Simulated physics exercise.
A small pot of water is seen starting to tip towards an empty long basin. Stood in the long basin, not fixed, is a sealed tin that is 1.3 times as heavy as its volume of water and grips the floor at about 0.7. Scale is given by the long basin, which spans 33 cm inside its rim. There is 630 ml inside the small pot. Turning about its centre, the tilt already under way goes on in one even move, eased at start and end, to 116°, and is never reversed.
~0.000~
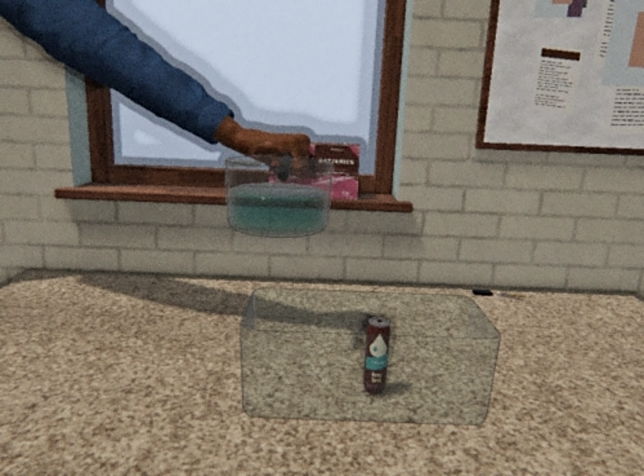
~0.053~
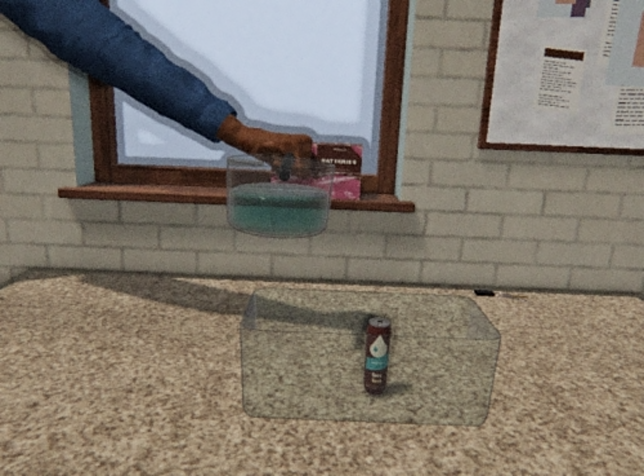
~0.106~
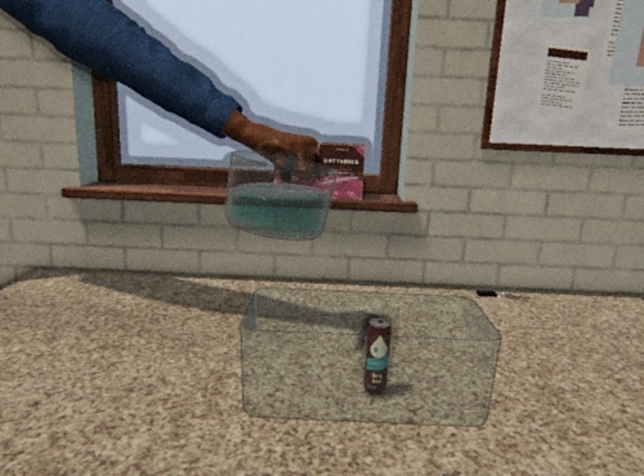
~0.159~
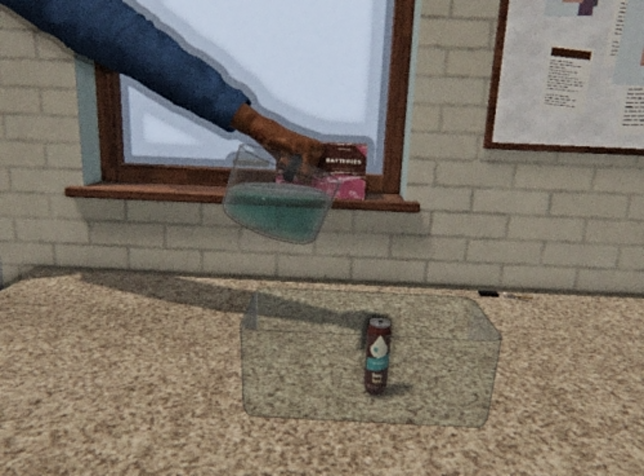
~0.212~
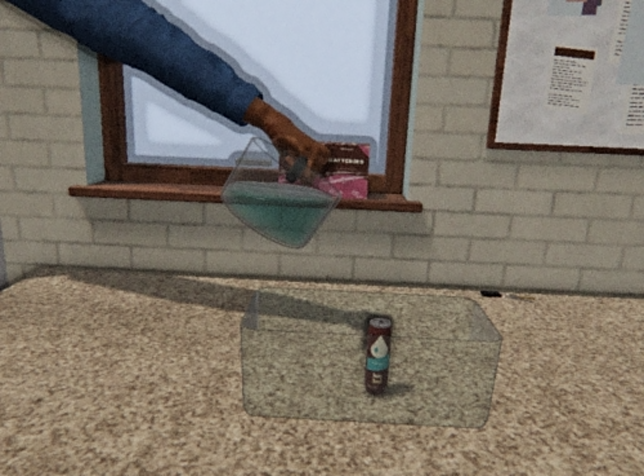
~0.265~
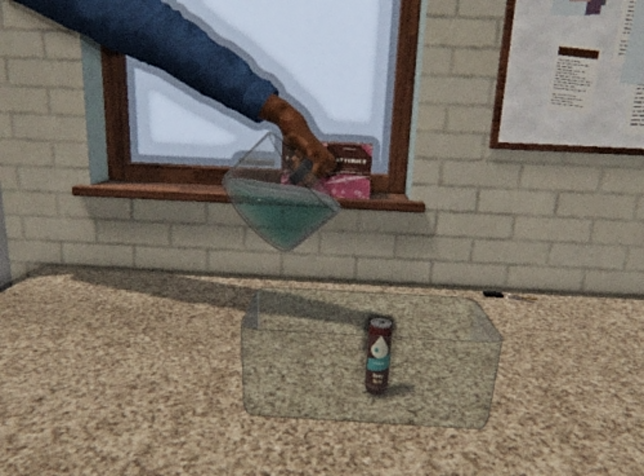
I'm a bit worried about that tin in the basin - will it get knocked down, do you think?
You'll see it capsize.
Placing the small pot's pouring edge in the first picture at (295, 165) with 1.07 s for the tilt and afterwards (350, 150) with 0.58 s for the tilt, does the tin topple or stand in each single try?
In the first try it remains standing; in the second it comes down.
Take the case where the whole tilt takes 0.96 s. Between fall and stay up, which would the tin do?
Well, the tin simply holds firm.
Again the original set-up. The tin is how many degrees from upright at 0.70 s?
I'd say it's tipped close to 10 degrees.
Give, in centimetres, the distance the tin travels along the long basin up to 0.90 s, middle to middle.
About 5 cm.
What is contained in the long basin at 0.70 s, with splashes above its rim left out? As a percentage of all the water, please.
Some 88 per cent.
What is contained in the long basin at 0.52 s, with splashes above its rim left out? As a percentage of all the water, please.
The basin holds roughly 28 in a hundred parts at that moment.
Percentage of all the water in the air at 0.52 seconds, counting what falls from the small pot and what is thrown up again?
Around 48 in a hundred.
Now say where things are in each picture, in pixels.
It leans 0°; its right rim is at (332, 165); the water meets the walls at (231, 188) and (328, 192); the long basin's rim runs from (247, 308) to (485, 317); the tin's top is at (379, 325), in the first picture.
It leans 2°; its right rim is at (334, 167); the water meets the walls at (232, 188) and (329, 193), in the second picture.
It leans 8°; its right rim is at (336, 174); the water meets the walls at (231, 188) and (330, 194), in the third picture.
It leans 18°; its right rim is at (339, 184); the water meets the walls at (231, 187) and (331, 195), in the fourth picture.
It leans 31°; its right rim is at (340, 197); the water meets the walls at (229, 184) and (336, 199), in the fifth picture.
It leans 46°; its right rim is at (338, 212); the water meets the walls at (228, 178) and (336, 201); 1 per cent is over the edge, in the sixth picture.
By 0.52 s the tilt is 110° and 25 per cent is still to pour; the tin stands where it began.
By 0.70 s the tilt is 116° and 4 per cent is still to pour; the tin leans 10°.
By 0.90 s the tilt is 116° and 0 per cent is still to pour; the tin leans 40°.
By 1.11 s the tilt is 116° and 0 per cent is still to pour; the tin lies on its side.
At rest the tin lies on its side.
